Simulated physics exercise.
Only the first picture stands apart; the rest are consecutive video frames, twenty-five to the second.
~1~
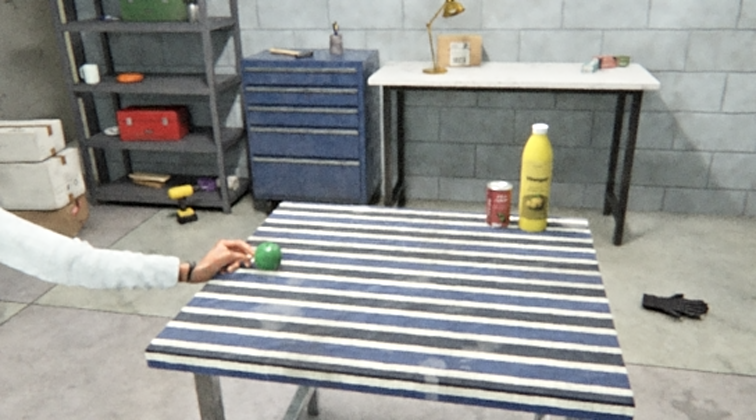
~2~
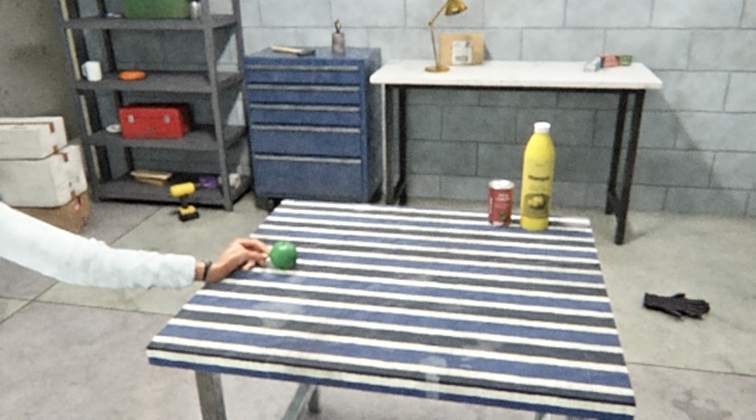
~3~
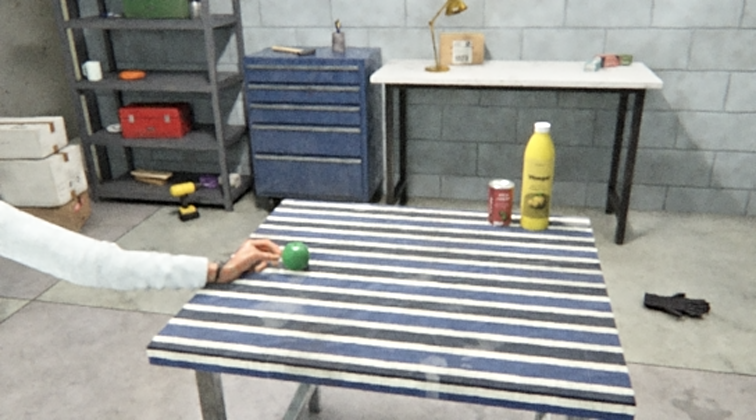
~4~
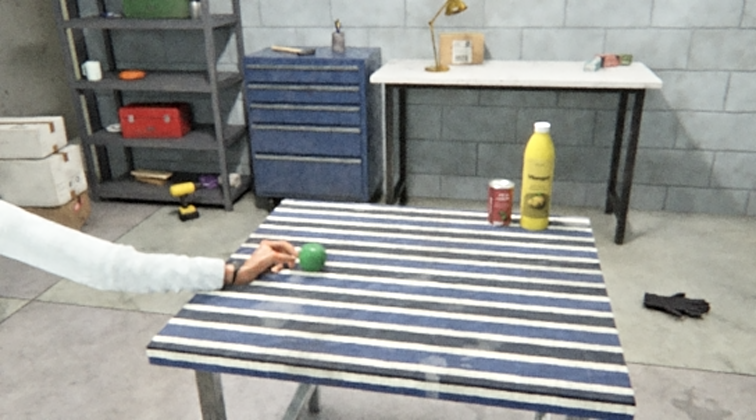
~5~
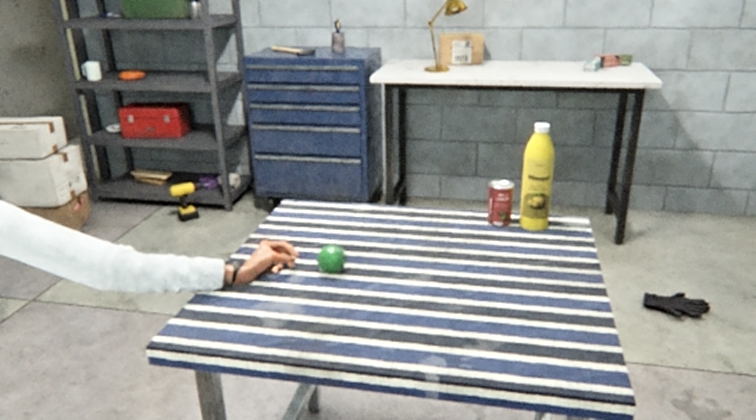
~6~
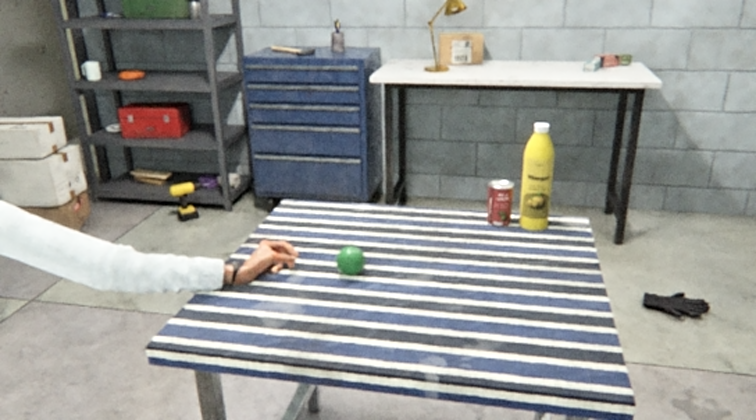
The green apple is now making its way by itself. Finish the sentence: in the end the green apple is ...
Off the table.
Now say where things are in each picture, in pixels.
Under the hand; green apple (268, 257), in the first frame.
Under the hand; green apple (284, 256), in the second frame.
Under the hand; green apple (296, 257), in the third frame.
Green apple (313, 258), in the fourth frame.
Green apple (332, 260) moved about its own width, in the fifth frame.
Green apple (351, 261) moved about its own width, in the sixth frame.
Then, 0.20 s later than the last frame, green apple moved well along near (444, 269).
Then, 0.60 s later than the last frame, green apple now off the table.
Then, 0.90 s later than the last frame, things are still on the move.
When it is over, off the table, green apple.
